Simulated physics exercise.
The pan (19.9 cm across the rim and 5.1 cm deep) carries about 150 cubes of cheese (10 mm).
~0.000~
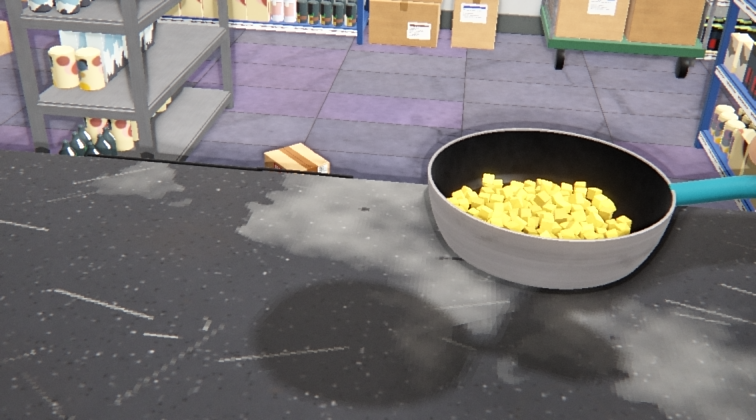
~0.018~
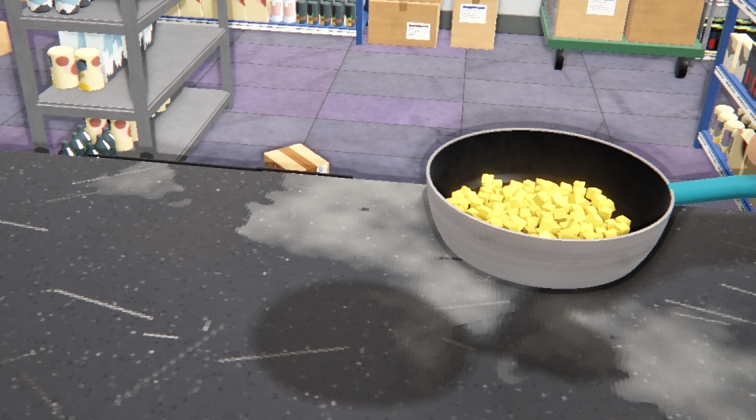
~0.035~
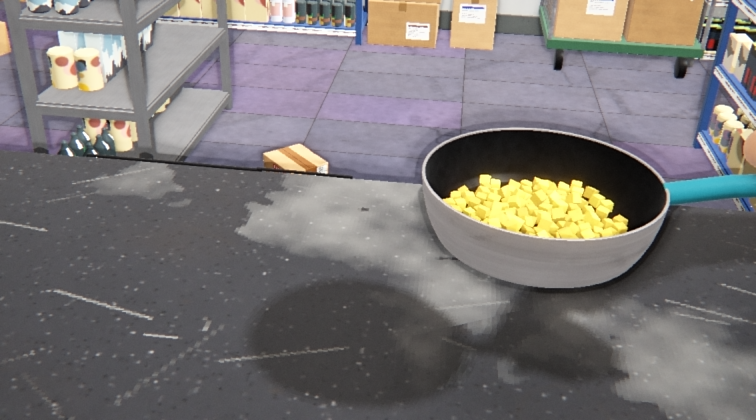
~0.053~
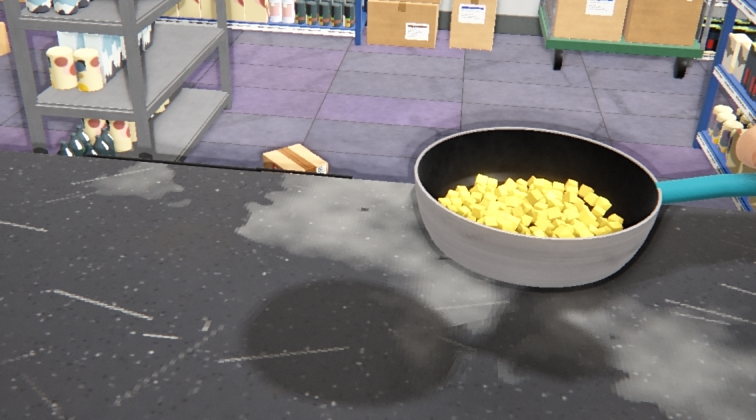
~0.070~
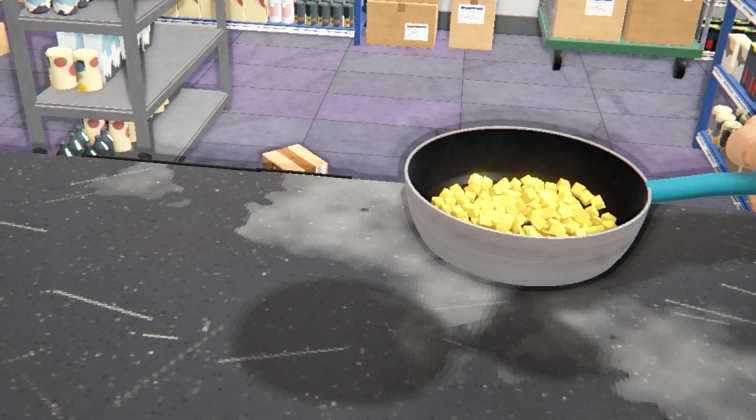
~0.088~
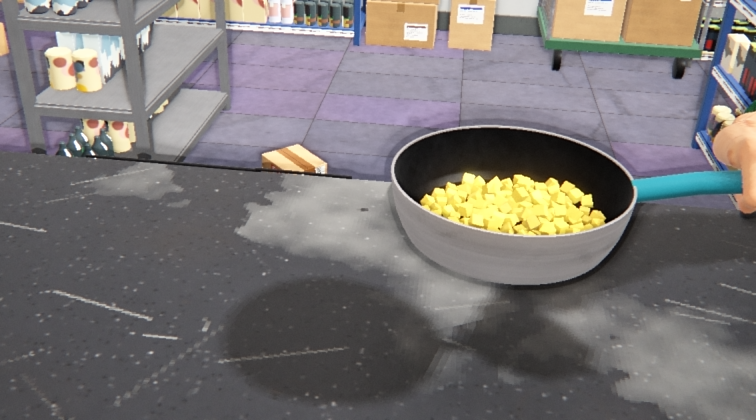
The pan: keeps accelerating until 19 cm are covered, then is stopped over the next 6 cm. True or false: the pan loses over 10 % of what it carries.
False.
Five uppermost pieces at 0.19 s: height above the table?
I'd estimate close to 20 centimetres up from the table.
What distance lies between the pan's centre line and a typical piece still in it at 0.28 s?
About 5.0 cm.
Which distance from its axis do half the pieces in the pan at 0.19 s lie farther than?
Median distance from the axis: About 5.5 cm.
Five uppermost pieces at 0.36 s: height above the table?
24 cm.
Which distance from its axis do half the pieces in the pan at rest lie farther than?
7.0 centimetres, give or take.
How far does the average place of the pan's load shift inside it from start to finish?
It ends up roughly 4.5 centimetres off.
After 0.19 s, tilt 0 degrees; pan 100 %; middle of all pieces near (406, 208).
After 0.28 s, tilt 0 degrees; pan 100 %; middle of all pieces near (251, 196).
Then, at 0.36 s, tilt 0 degrees; pan 100 %; middle of all pieces near (205, 184).
After 0.43 s, tilt 0 degrees; pan 100 %; middle of all pieces near (204, 185).
At rest (1.0 s), pan 100 %.
